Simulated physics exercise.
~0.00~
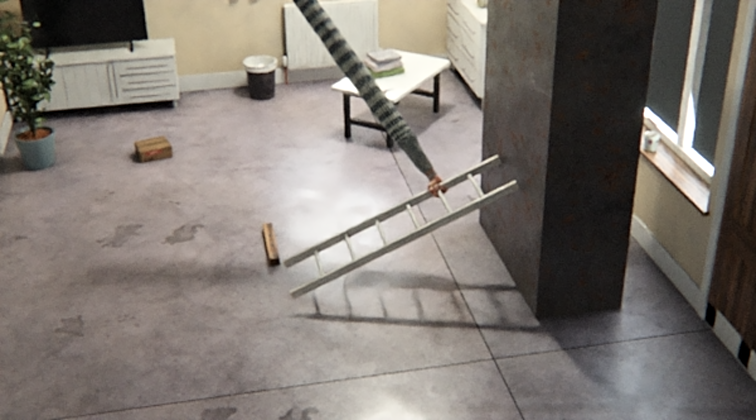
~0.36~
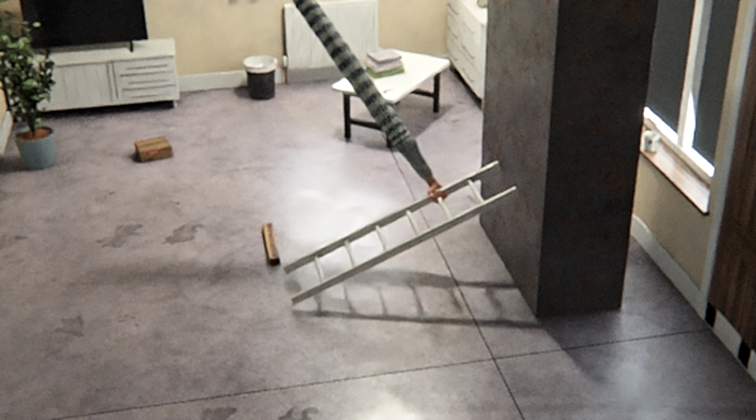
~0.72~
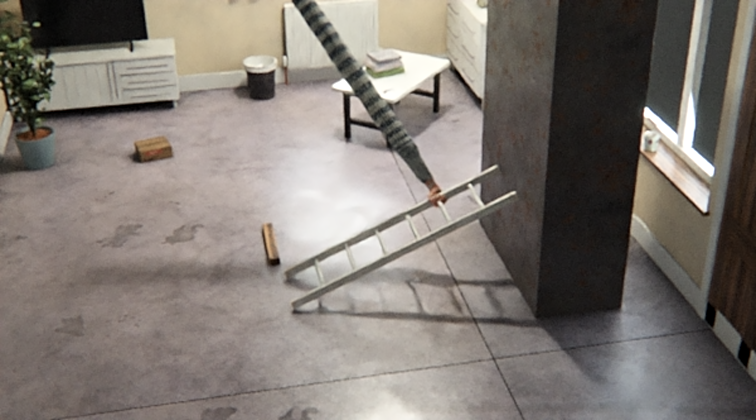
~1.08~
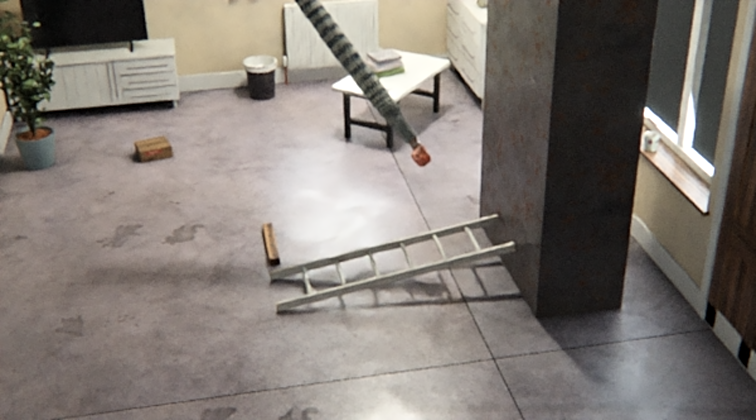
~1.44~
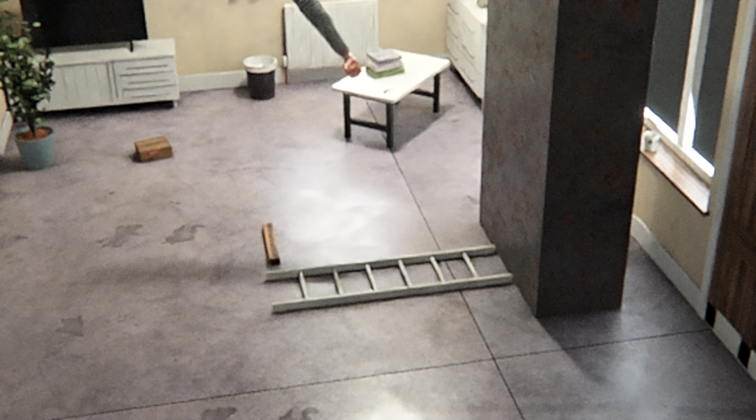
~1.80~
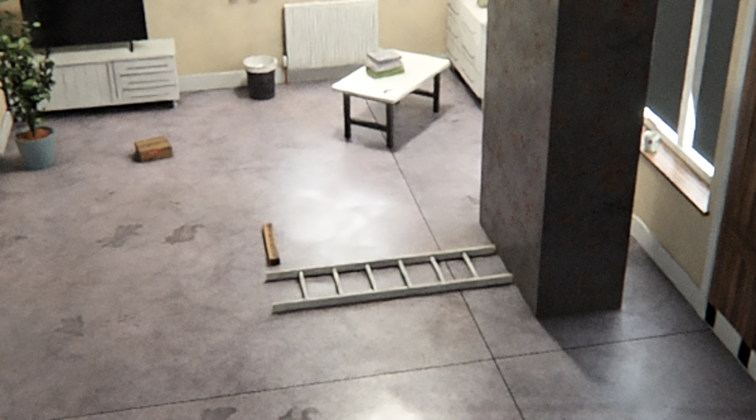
We see a hand in a striped sleeve lower a white ladder-like rack beside a dark pillar, then let go and withdraw. The rack drops and ends lying flat on the floor near a small wooden batten, which stays in place.
